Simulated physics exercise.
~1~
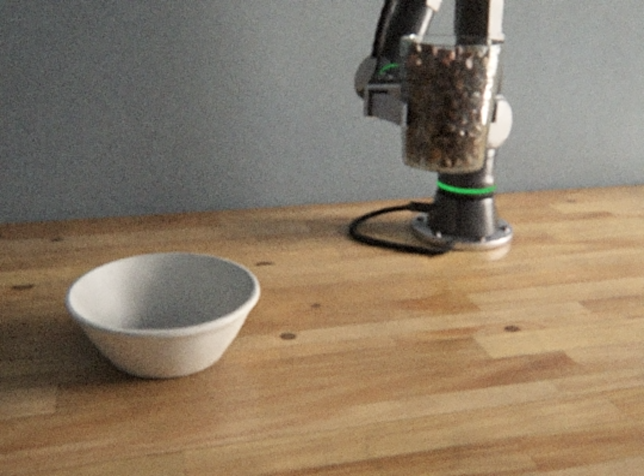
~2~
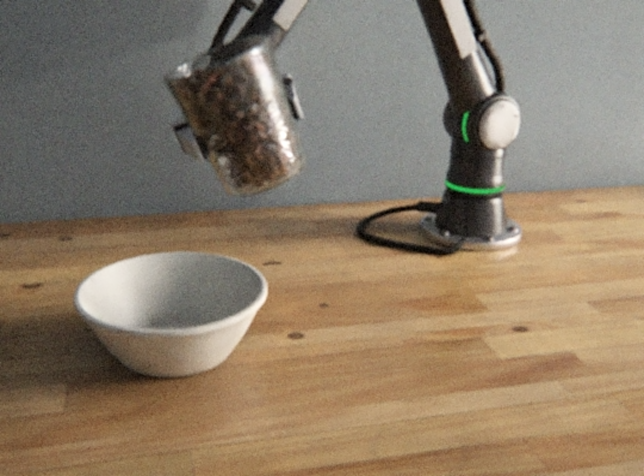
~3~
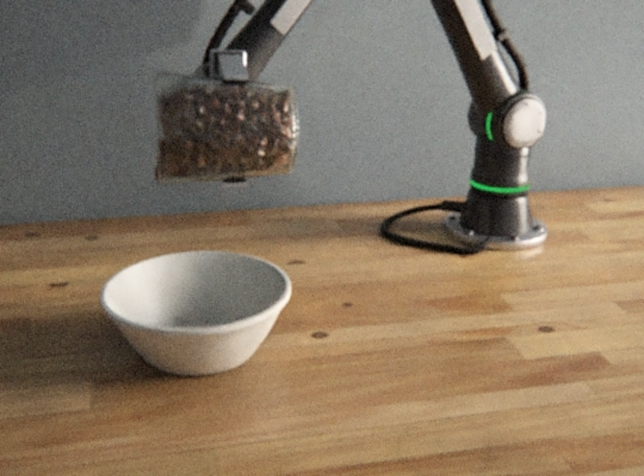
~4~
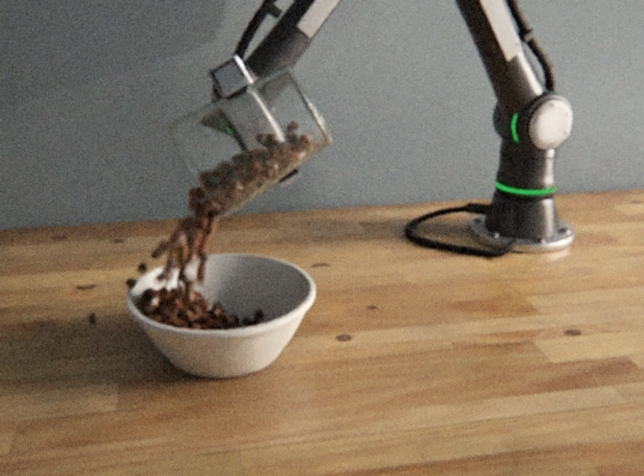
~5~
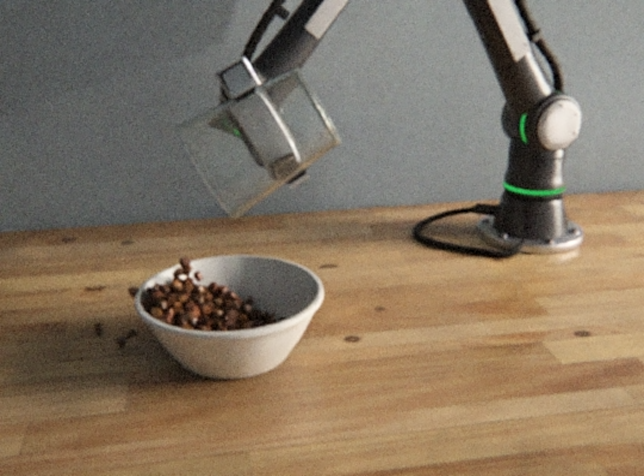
A robot arm tips a clear beaker, pouring brown pellets into a bowl until it empties.
